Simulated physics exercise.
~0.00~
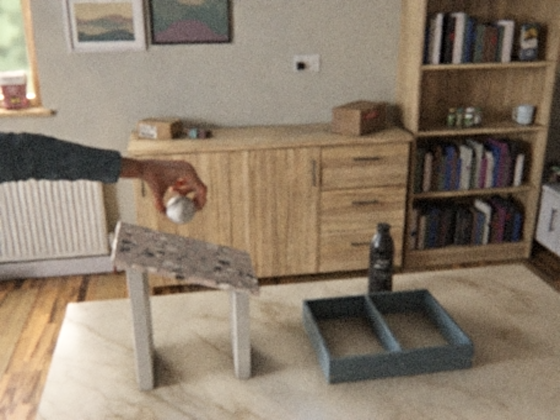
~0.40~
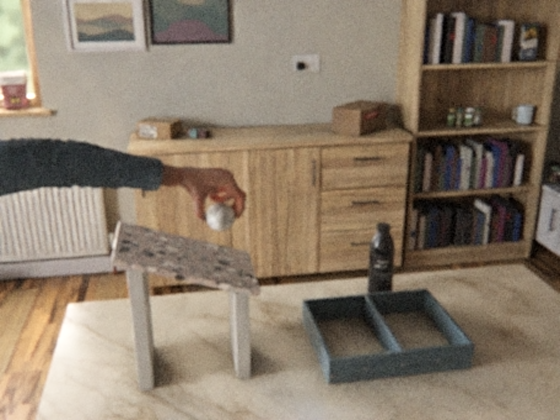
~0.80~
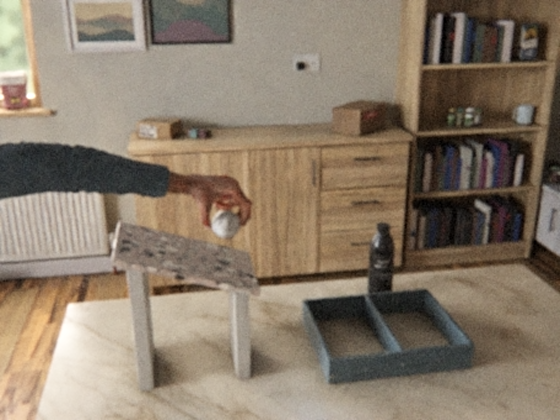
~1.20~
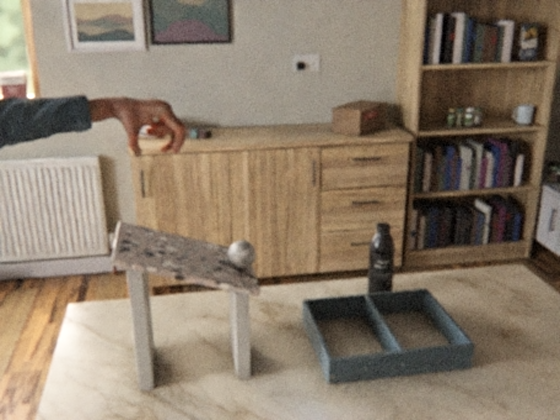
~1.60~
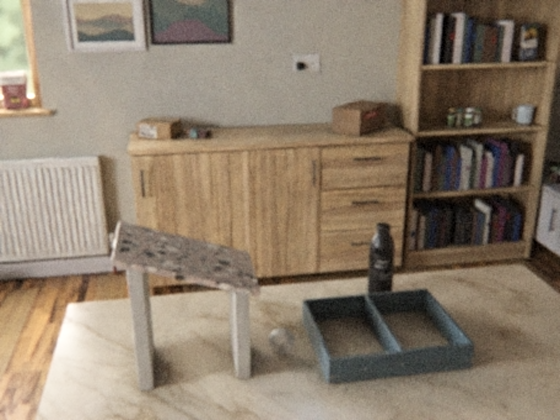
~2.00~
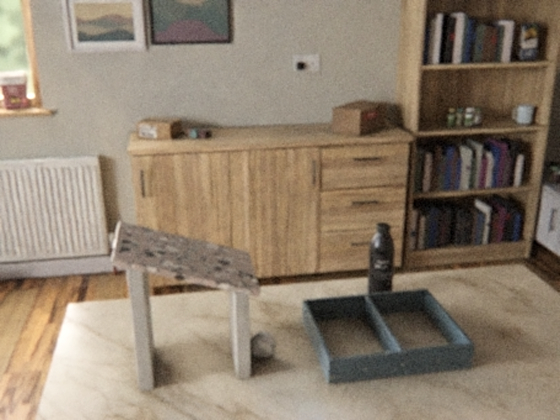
On a marble-topped table, a released white ball leaves a sloping board and misses the tray.
